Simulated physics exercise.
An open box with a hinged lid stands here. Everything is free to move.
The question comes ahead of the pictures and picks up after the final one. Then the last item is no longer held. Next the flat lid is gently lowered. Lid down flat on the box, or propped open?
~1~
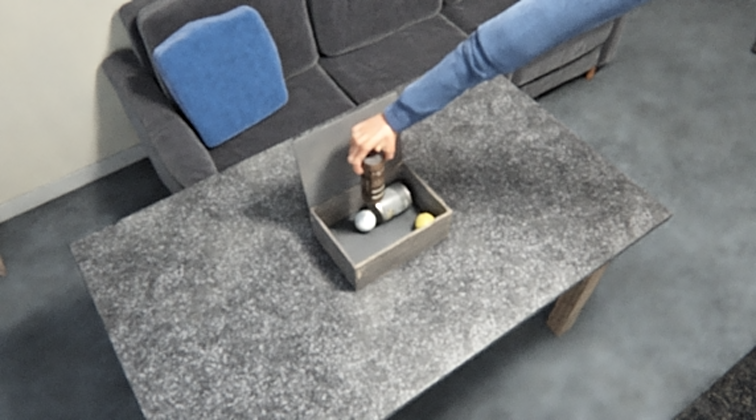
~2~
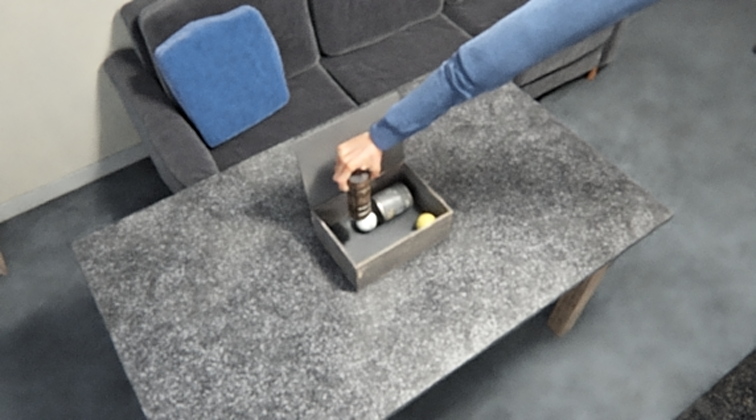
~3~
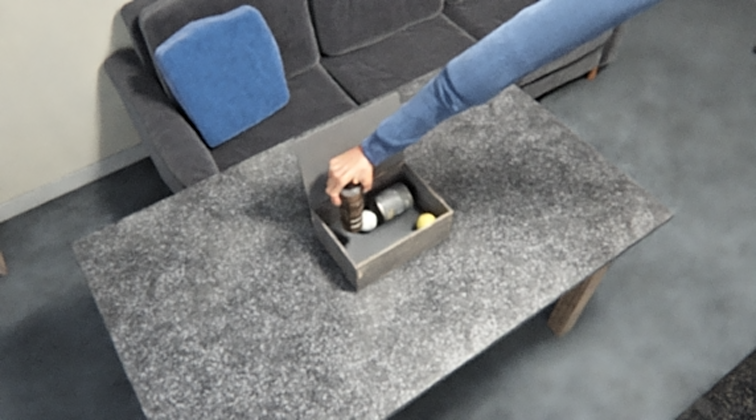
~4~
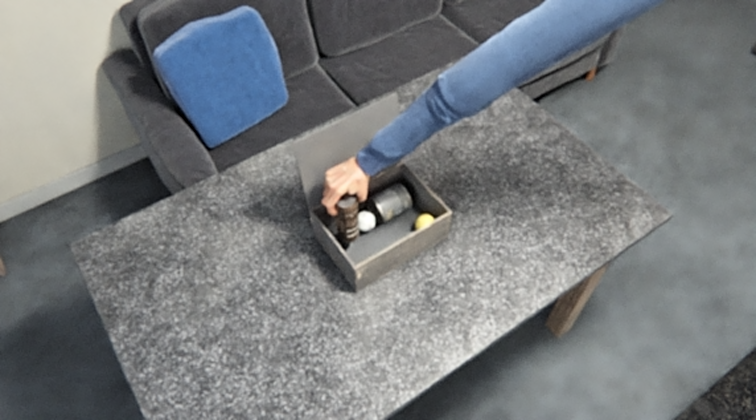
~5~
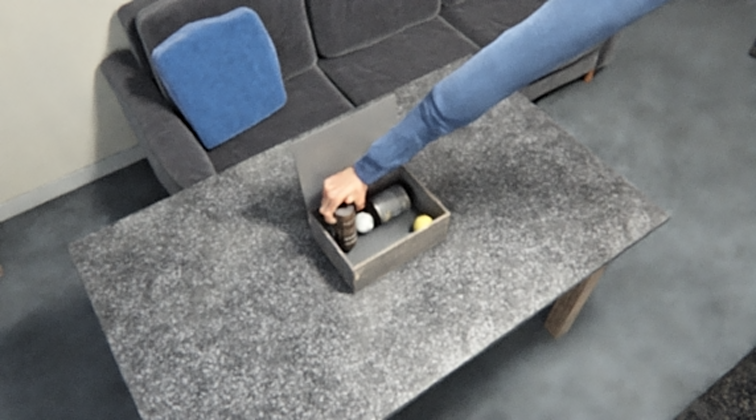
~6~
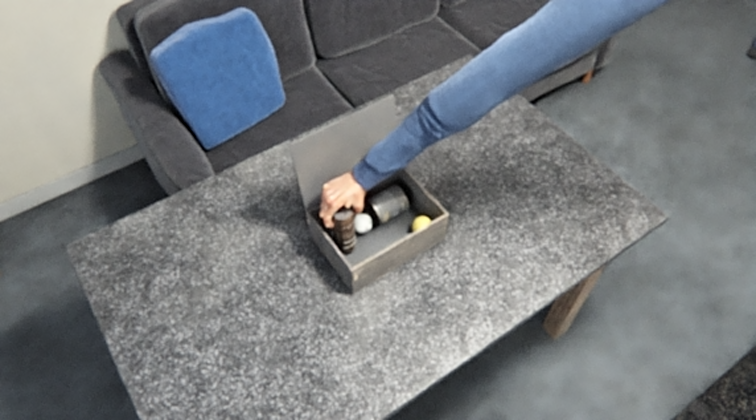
Propped open.
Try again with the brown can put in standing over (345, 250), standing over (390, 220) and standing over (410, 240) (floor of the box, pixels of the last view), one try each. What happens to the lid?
In order: The lid gets blocked, then gets blocked, then fits down.
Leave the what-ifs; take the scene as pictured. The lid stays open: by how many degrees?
Some 40 degrees above the rim, more or less.
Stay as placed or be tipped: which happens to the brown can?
Simply put, it remains unturned.
Then, 1.00 s later than the last frame, lid starting down.
Then, 1.30 s later than the last frame, lid 78° above the rim.
Then, 1.60 s later than the last frame, lid 60° above the rim.
Then, 1.80 s later than the last frame, lid 46° above the rim.
When it is over, lid 41° above the rim; all 4 as before. End places, in pixels of the last picture, brown can near (344, 230).
